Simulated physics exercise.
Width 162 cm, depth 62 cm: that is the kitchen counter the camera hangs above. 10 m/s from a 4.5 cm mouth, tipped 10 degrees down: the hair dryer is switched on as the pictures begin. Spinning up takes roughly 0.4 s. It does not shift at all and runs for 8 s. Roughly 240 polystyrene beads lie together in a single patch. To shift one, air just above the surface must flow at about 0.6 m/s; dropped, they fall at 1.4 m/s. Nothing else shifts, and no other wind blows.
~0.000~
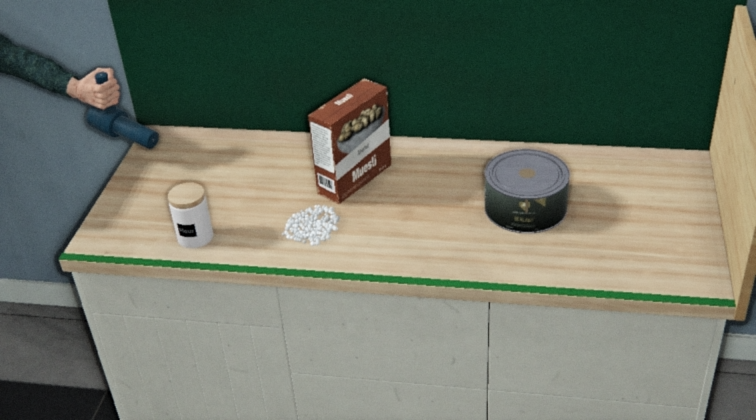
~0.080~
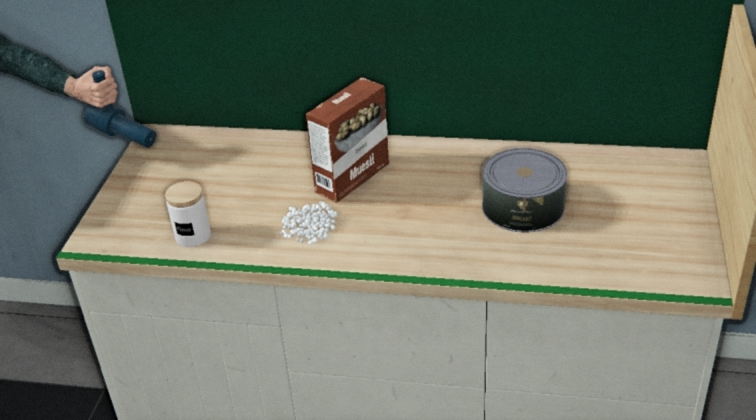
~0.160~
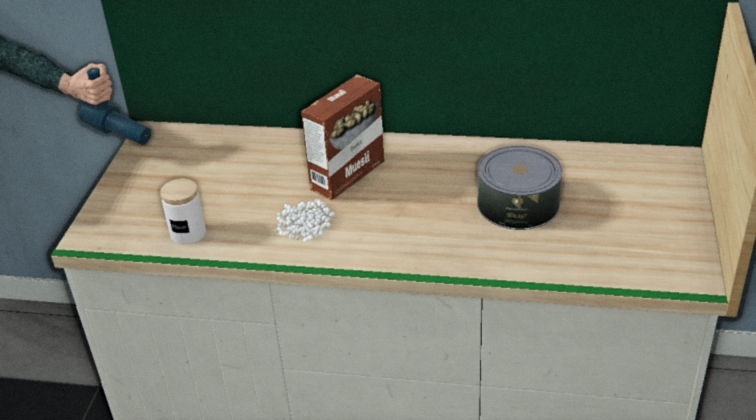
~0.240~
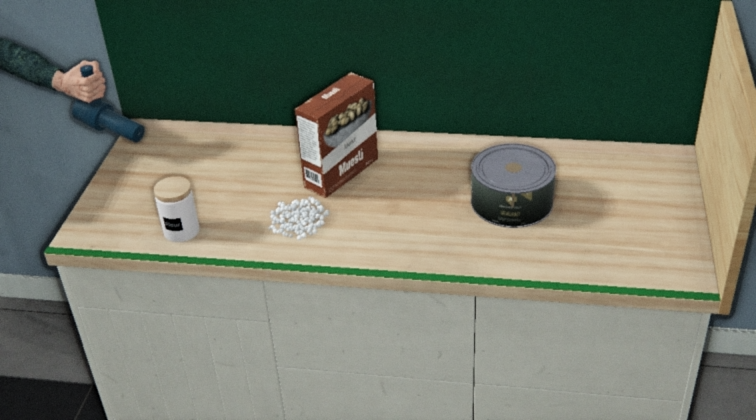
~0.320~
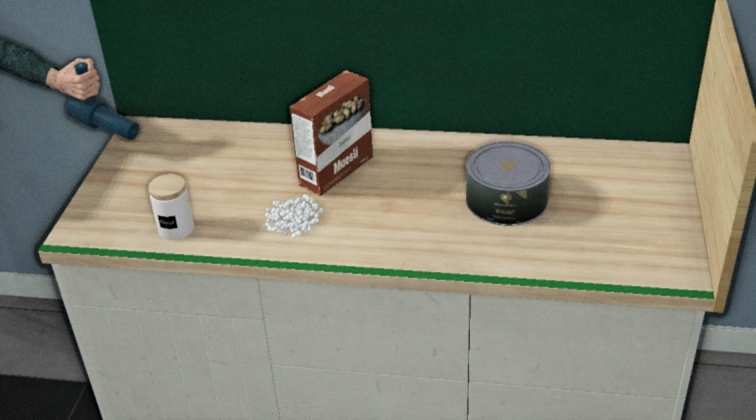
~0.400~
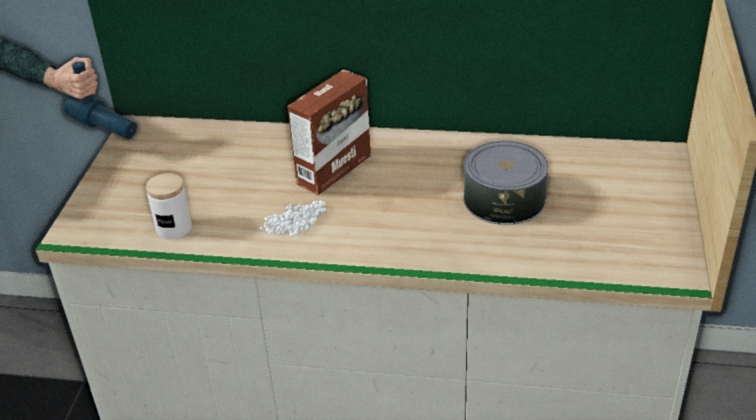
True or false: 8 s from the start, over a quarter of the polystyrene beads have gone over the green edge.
True.
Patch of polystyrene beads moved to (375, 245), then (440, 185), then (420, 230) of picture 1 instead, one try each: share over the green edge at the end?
Results, one try each: 80 %, 0 %, 15 %.
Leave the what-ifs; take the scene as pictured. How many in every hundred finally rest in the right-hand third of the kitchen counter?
I'd put it at about 10 percent.
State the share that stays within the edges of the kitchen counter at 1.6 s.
I reckon some 10 %.
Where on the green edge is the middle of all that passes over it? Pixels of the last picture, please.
Somewhere about (366, 274).
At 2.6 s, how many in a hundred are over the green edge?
90 per cent or so.
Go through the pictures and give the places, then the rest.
In the first picture, the middle of the polystyrene beads is near (311, 225), none has stirred yet and the mouth of the hair dryer is at (153, 141).
In the second picture, the middle of the polystyrene beads is near (308, 222), none has stirred yet and the green edge is centred on (376, 281).
In the third picture, the middle of the polystyrene beads is near (304, 220), none has stirred yet, the top of a carton is at (341, 97) and the top of a jar is at (179, 189).
In the fourth picture, the middle of the polystyrene beads is near (297, 217) and none has stirred yet.
In the fifth picture, the middle of the polystyrene beads is near (292, 215) and none has stirred yet.
In the sixth picture, the middle of the polystyrene beads is near (297, 220), the farthest in sight from the hair dryer is at (308, 229) and about 40 % have left their places.
After 1.6 s the count stands so, 89 % are over the green edge.
After 2.6 s the count stands so, 90 % are over the green edge.
After 4.4 s the count stands so, 90 % are over the green edge.
After 8.0 s, at the end, 91 % are over the green edge.
